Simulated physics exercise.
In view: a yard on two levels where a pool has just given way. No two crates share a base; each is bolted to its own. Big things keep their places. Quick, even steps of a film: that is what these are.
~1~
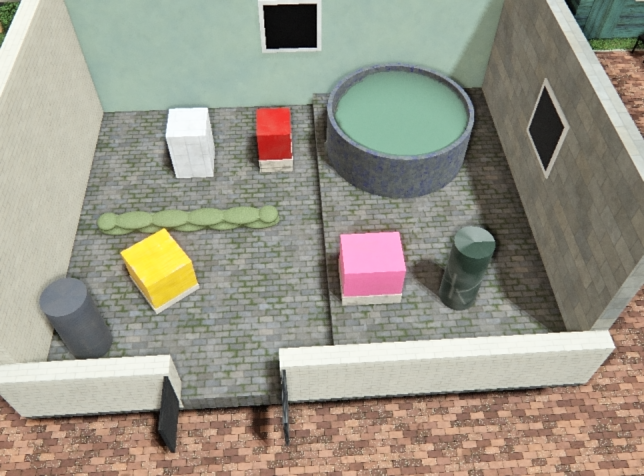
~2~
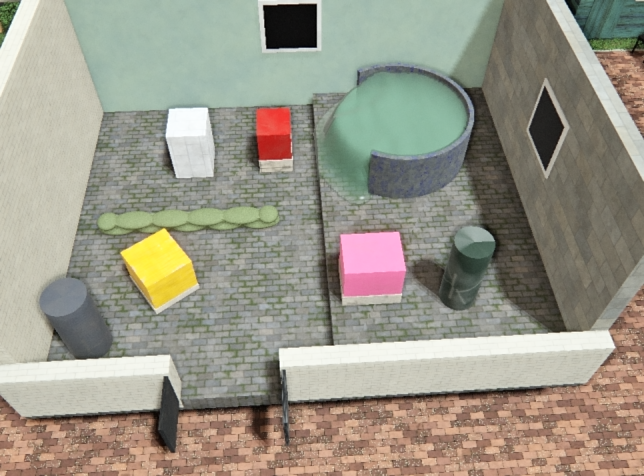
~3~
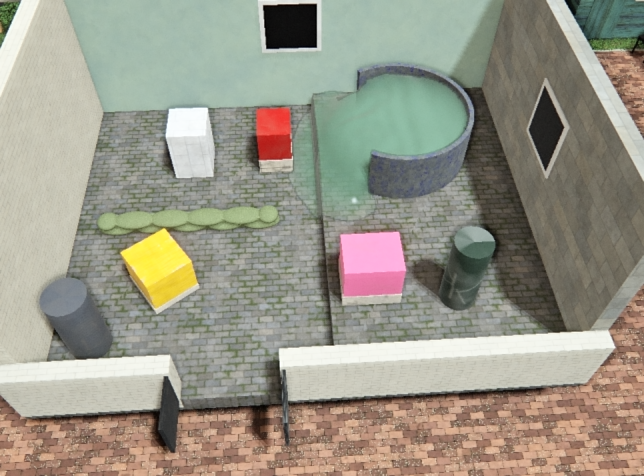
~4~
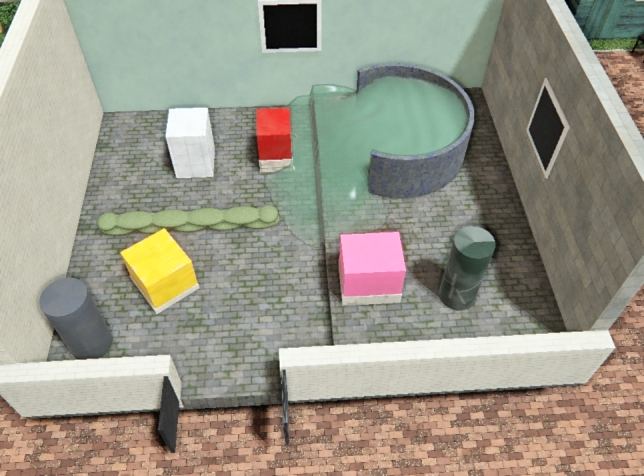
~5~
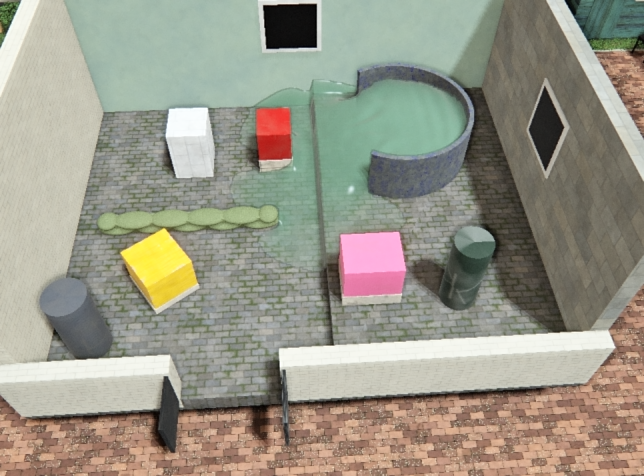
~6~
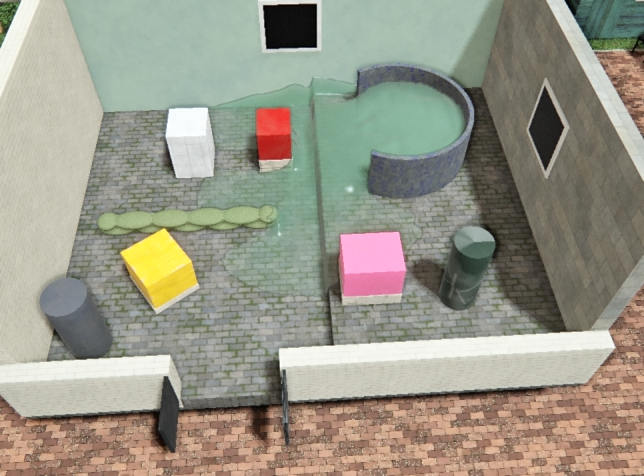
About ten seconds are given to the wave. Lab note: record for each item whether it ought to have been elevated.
At the end, the yellow crate is left wet; the pink crate is left dry; the red crate is left wet.
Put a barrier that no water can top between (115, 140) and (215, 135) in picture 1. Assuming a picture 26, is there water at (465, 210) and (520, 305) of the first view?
Untouched, untouched.
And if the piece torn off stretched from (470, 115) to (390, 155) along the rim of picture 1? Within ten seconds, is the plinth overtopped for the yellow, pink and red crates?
I'd expect the yellow crate goes wet, the pink crate goes wet, and the red crate remains untouched.
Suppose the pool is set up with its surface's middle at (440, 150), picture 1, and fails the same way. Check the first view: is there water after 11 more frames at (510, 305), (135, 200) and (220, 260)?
As listed: No water, under water, wet.
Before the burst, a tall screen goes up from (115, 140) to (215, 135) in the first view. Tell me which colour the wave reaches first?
The crate marked red gets it first.
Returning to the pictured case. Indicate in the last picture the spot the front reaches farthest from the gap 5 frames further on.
Close to (128, 372), I think.
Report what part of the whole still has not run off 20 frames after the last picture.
94 %.
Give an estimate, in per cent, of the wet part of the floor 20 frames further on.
Some 65 in a hundred.
A moment on, water covers 50 % of the floor; the yellow crate water round its plinth, the pink crate water round its plinth, the red crate water round its plinth.
Next, water covers 65 % of the floor; the yellow crate water round its plinth, the pink crate water round its plinth, the red crate water round its plinth.
Then, water covers 65 % of the floor; the yellow crate water round its plinth, the pink crate water round its plinth, the red crate water round its plinth.
Later, water covers 65 % of the floor; the yellow crate water round its plinth, the pink crate water round its plinth, the red crate water round its plinth.
In the end, water covers 60 % of the floor; the yellow crate was topped, the pink crate stayed above the water, the red crate was topped.
